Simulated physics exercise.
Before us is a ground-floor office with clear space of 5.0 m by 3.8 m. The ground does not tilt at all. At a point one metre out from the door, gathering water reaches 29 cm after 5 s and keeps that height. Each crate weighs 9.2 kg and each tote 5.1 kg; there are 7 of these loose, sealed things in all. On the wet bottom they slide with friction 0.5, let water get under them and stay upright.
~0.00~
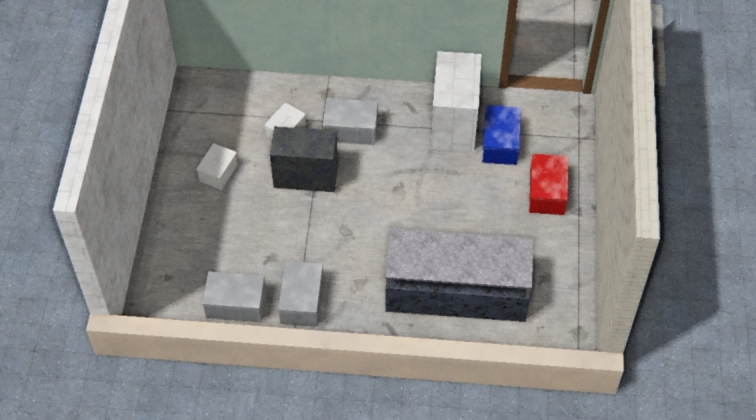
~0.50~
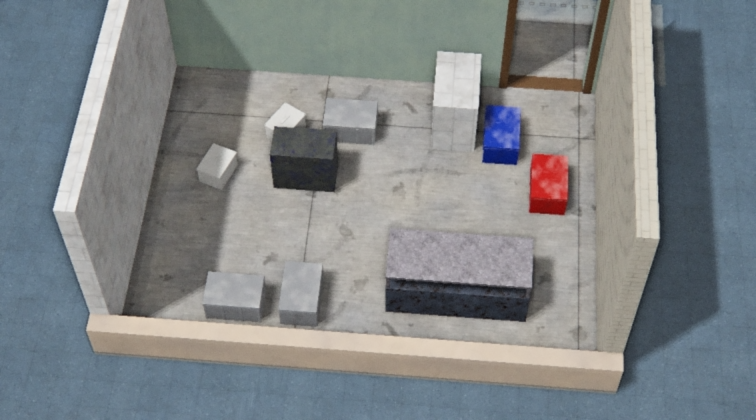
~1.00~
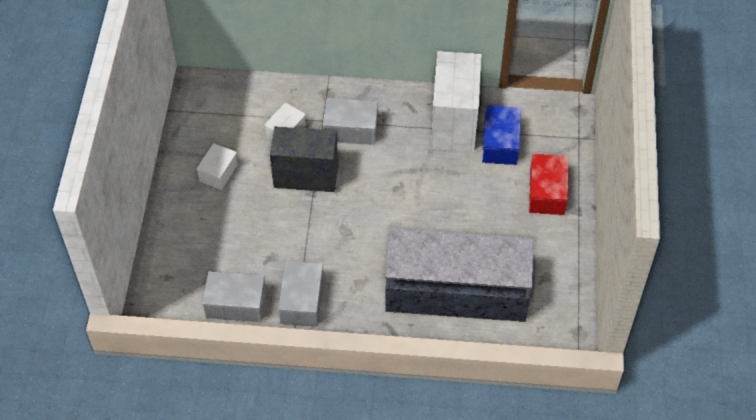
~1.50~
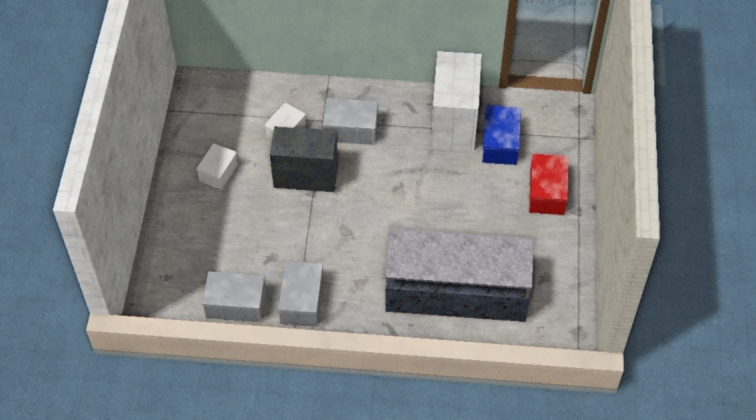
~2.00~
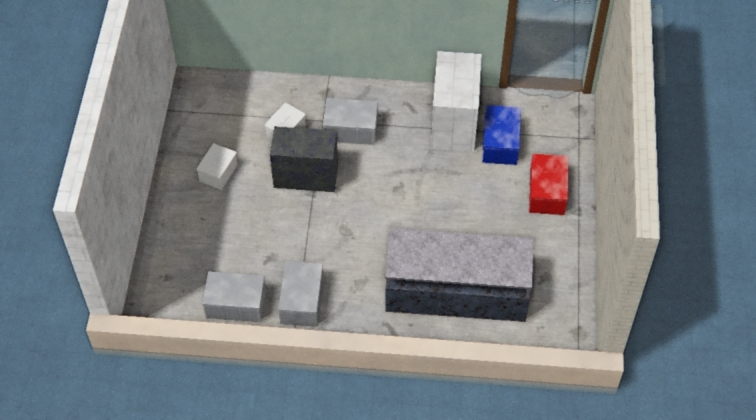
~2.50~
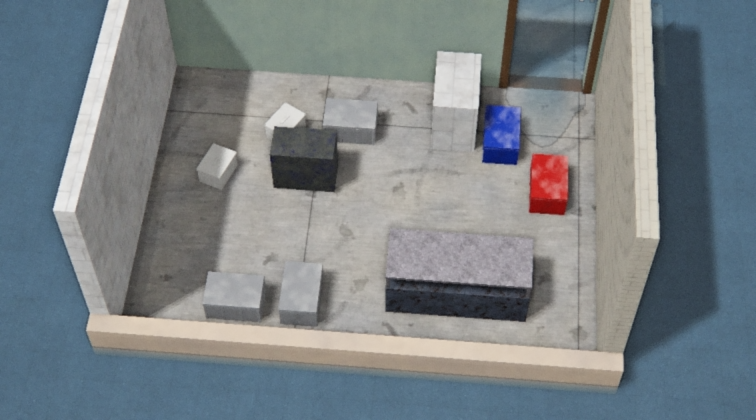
A room with scattered crates stays still as a little water appears by the door.
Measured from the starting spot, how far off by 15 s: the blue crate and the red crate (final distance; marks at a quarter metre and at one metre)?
The blue crate goes a long way, the red crate goes a long way.
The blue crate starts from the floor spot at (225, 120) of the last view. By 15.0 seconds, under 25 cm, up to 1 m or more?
By then it winds up well off.
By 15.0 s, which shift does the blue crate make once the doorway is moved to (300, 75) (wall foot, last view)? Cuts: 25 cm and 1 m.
So the blue crate is slightly displaced by then.
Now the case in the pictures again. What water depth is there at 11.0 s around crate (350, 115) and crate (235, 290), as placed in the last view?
I'd put it at 3 cm and 12 cm respectively.
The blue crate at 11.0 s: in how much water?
6 cm, roughly.
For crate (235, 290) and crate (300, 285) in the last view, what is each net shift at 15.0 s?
They've ended up 300 cm and 250 cm away, in that order.
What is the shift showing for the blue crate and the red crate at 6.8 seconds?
Roughly 200 and 100 cm by then.
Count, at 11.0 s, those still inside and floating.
I'd say 4 of them.
After 3.5 s the blue crate is near (499, 131), 0.1 m from its start, aground; the red crate is near (551, 182), 0.1 m from its start, aground; 0 afloat.
After 6.8 s the blue crate is near (346, 213), 2.1 m from its start, afloat; the red crate is near (562, 252), 1.0 m from its start, afloat; 2 afloat.
After 11.0 s the blue crate is near (215, 72), 3.4 m from its start, afloat; the red crate is near (550, 322), 1.9 m from its start, afloat; 4 afloat.
After 15.0 s the blue crate is near (358, 111), 1.7 m from its start, afloat; the red crate is near (549, 325), 1.9 m from its start, afloat; 7 afloat.
